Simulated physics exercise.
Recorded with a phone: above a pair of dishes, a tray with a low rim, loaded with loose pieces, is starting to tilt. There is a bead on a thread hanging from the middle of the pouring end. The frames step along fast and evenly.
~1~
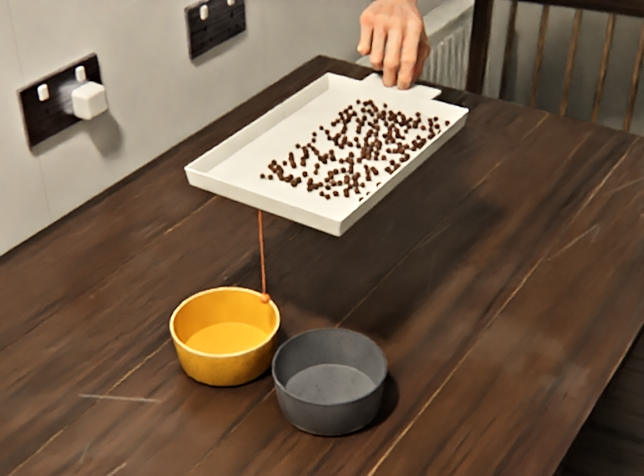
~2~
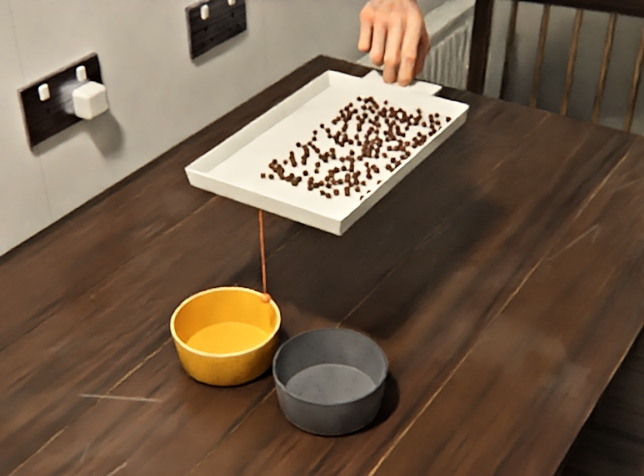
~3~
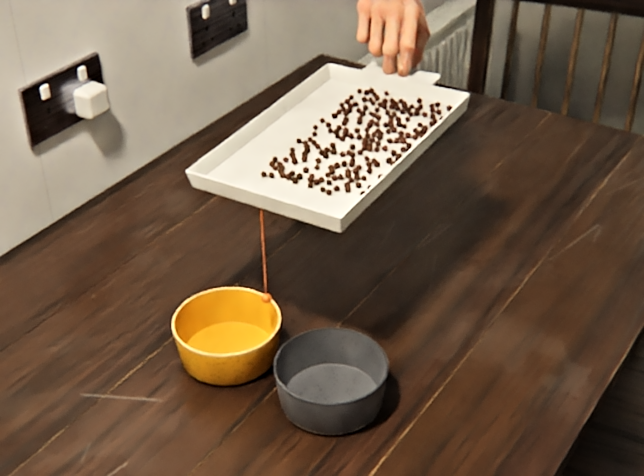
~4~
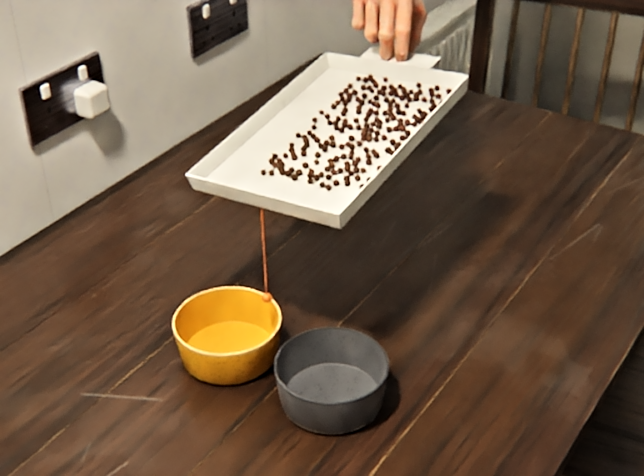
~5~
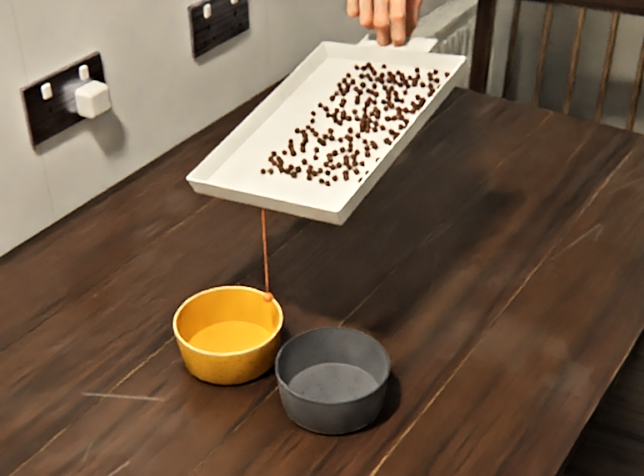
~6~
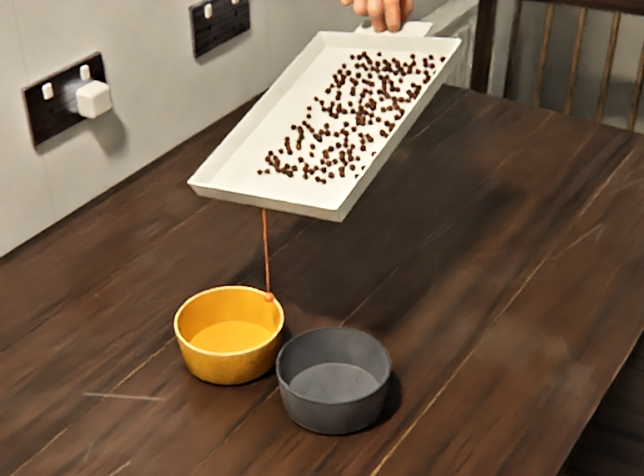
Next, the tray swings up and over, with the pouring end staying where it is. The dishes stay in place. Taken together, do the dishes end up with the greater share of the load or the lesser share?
They end up with the lesser share.
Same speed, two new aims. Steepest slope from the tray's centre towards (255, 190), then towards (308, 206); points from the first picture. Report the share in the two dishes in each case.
Shares: About 60 in a hundred, then about 90 in a hundred.
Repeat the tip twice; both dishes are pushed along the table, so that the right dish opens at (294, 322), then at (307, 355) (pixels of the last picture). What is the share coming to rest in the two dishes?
Some 90 percent in the first case, 60 percent in the second.
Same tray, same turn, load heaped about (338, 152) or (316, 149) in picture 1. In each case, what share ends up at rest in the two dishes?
Shares in turn: 20 % and 30 %.
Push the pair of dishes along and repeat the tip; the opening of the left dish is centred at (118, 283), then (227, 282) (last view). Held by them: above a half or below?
In turn: Below a half; over half.
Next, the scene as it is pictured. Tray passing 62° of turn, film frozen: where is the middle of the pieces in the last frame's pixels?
Near (217, 196).
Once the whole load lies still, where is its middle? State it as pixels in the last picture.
Close to (185, 321) in the last view.
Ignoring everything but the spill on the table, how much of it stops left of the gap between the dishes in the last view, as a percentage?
I reckon around 100 per cent.
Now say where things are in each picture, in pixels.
Corners of the pouring end at (189, 167) and (339, 219), level; middle of the load at (365, 149), allspice berries; left dish at (193, 365); right dish at (298, 413); bead on its thread at (265, 299), in the first frame.
Corners of the pouring end at (190, 168) and (339, 218), level; middle of the load at (365, 146), in the second frame.
Corners of the pouring end at (190, 170) and (339, 215), tipped barely, lowest at the left corner; middle of the load at (366, 140), in the third frame.
Corners of the pouring end at (190, 173) and (338, 212), tipped a little, lowest at the left corner; middle of the load at (365, 130), in the fourth frame.
Corners of the pouring end at (191, 177) and (337, 209), tipped a little, lowest at the left corner; middle of the load at (363, 121), in the fifth frame.
Corners of the pouring end at (192, 181) and (335, 206), tipped clearly, lowest at the left corner; middle of the load at (359, 113); left dish at (197, 363); right dish at (302, 412), in the sixth frame.
Soon after the last picture, tray tipped steeply; most on the tray; a stray few in the left dish; a small part outside both; about a quarter in the air.
A little later, tray tipped right over; about half on the tray; a stray few in the left dish; about a third outside both; a small part in the air.
Later still, tray tipped past a quarter turn; about a quarter in the left dish; most outside both.
At rest, tray tipped past a quarter turn; none in the right dish; about a quarter in the left dish; most outside both.
